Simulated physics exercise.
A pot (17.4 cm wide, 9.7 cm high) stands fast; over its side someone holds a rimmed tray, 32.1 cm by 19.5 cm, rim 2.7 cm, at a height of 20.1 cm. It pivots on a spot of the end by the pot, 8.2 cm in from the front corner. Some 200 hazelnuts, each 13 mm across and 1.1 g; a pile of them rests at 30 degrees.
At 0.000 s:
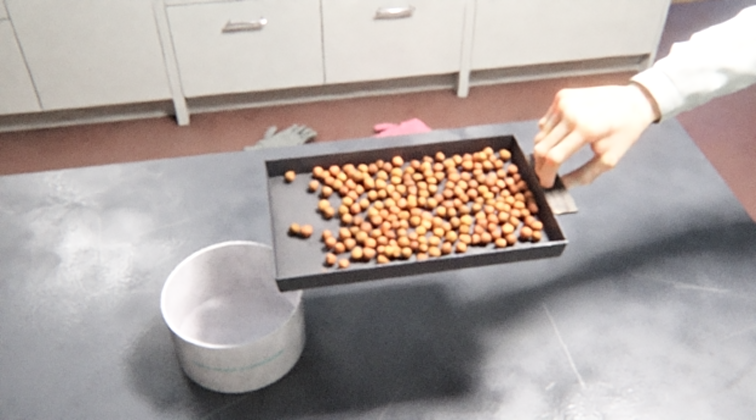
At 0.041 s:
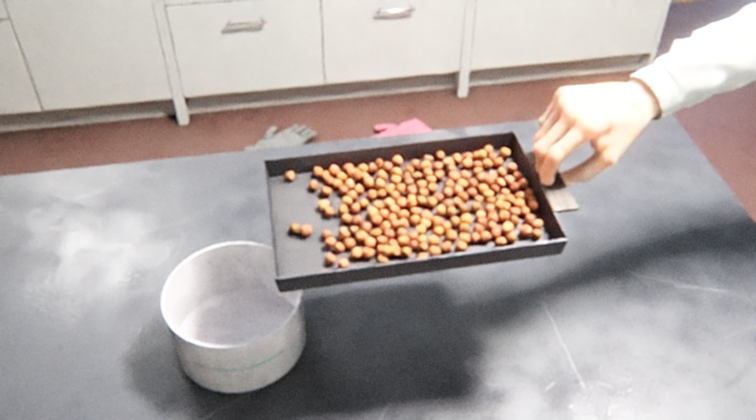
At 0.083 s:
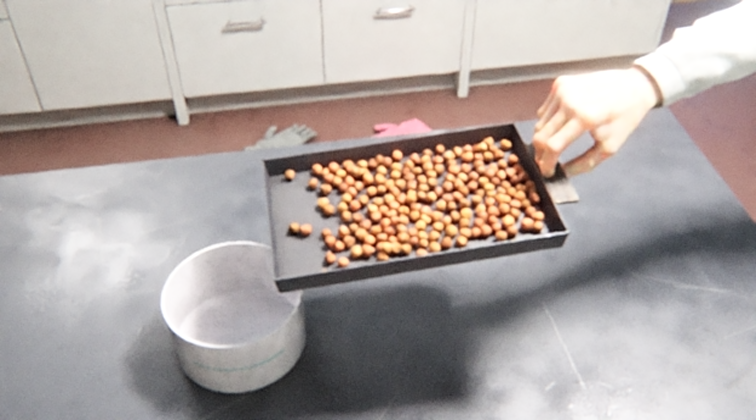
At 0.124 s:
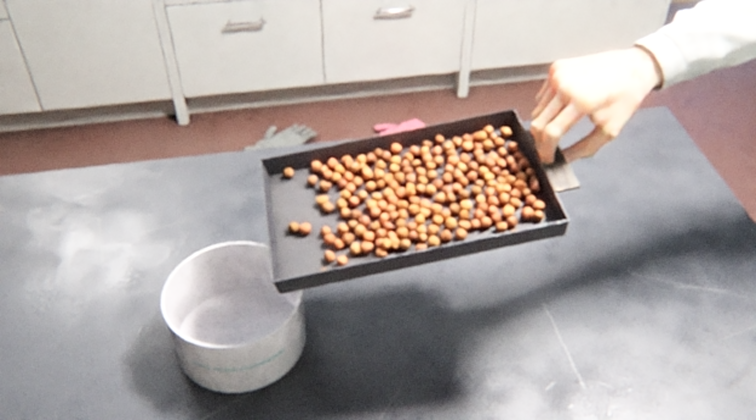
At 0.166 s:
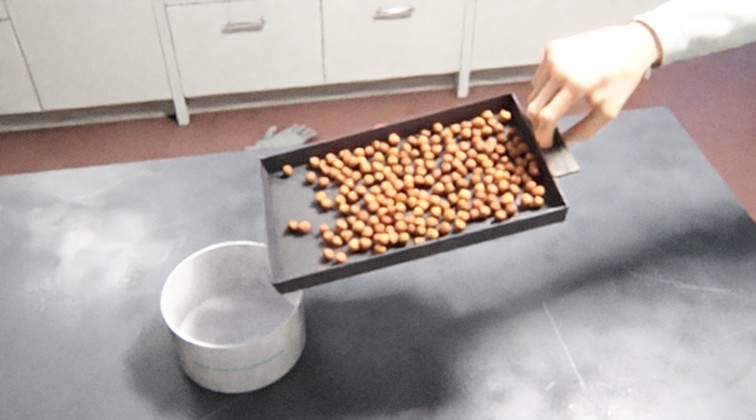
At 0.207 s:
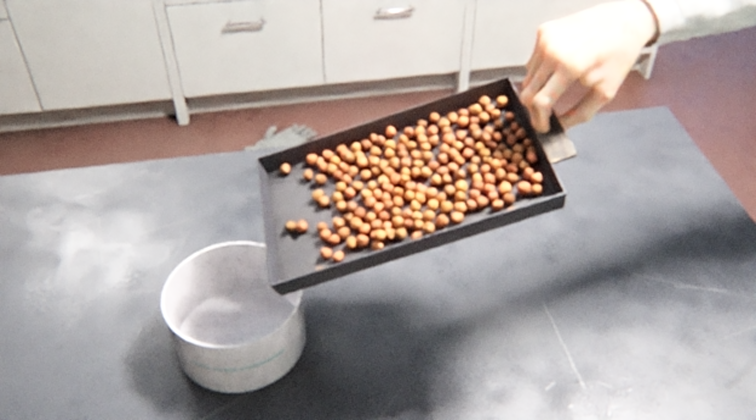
Hand raising the right end of a dark rimmed tray of hazelnuts, tilting it leftward above a metal pot on a dark table.
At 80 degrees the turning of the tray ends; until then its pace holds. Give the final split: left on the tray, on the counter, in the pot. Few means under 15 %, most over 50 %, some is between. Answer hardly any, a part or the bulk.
Tray a part, counter a part, pot a part.
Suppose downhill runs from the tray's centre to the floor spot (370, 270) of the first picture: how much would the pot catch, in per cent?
Some 0 per cent.
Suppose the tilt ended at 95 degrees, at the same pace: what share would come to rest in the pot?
In that case some 55 per cent.
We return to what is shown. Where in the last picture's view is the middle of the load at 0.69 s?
Near (273, 234).
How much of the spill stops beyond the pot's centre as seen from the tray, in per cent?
Roughly 70 per cent.
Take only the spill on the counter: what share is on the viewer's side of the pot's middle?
Some 90 per cent.
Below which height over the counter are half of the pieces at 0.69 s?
Roughly 24 cm.
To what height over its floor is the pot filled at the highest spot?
About 2.0 cm.
Then, at 0.50 s, tilt 48 degrees; the tray holds 100 %, the pot 0 %.
After 0.69 s, tilt 69 degrees; the tray holds 95 %, the pot 0 %.
Then, at 1.00 s, tilt 80 degrees; the tray holds 45 %, the pot 25 %.
In the end, at 2.5 s, tray 30 %, counter 35 %, pot 35 %.
